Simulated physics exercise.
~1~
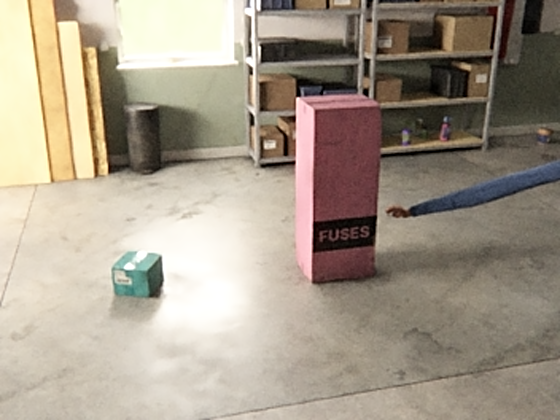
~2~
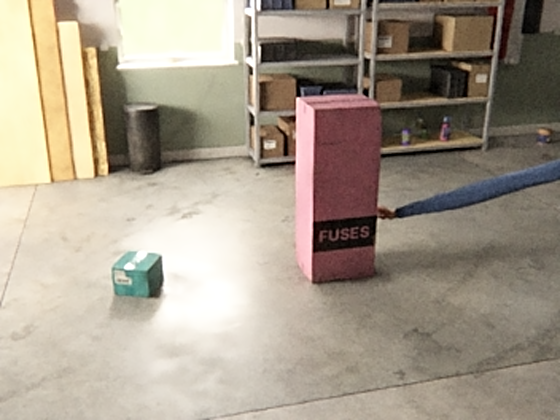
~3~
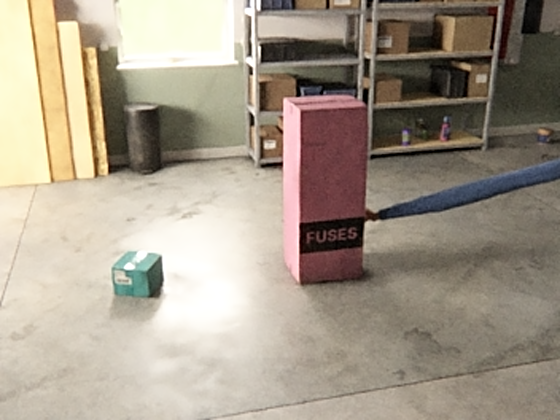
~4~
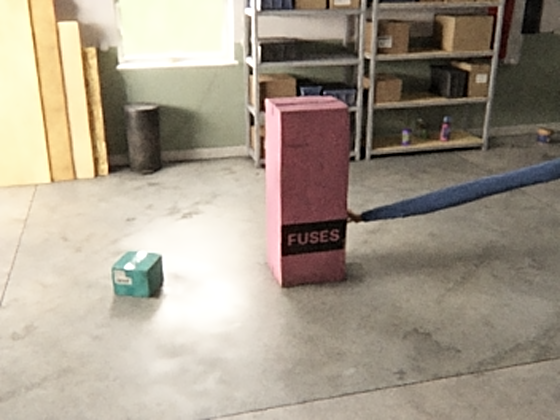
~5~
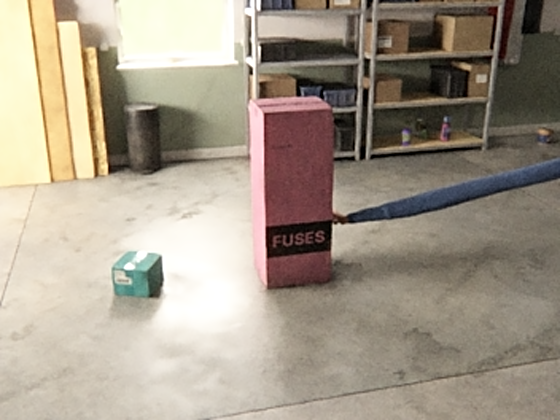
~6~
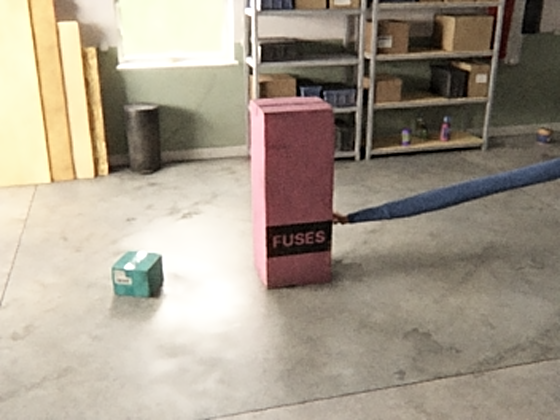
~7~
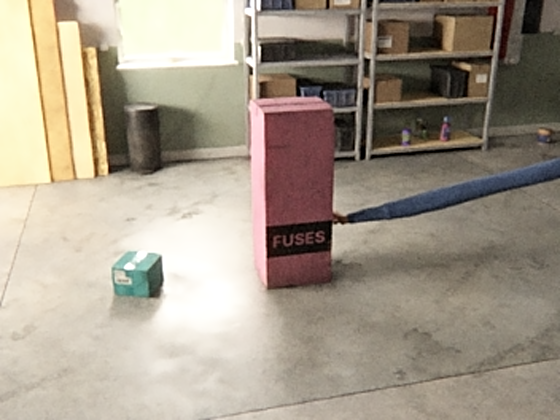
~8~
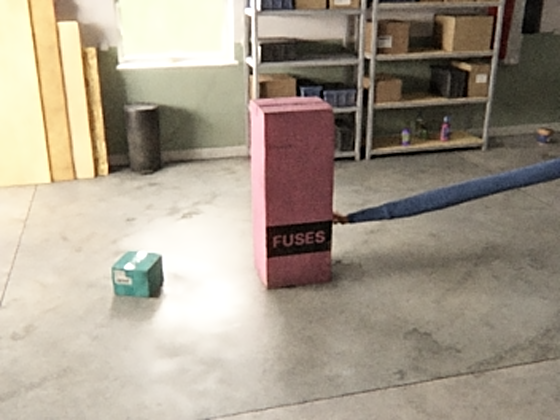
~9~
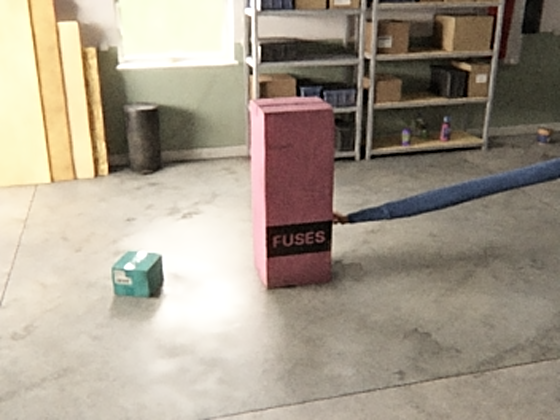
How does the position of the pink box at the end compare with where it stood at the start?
The pink box ends up a short way to the left of where it began, closer to the turquoise parcel.
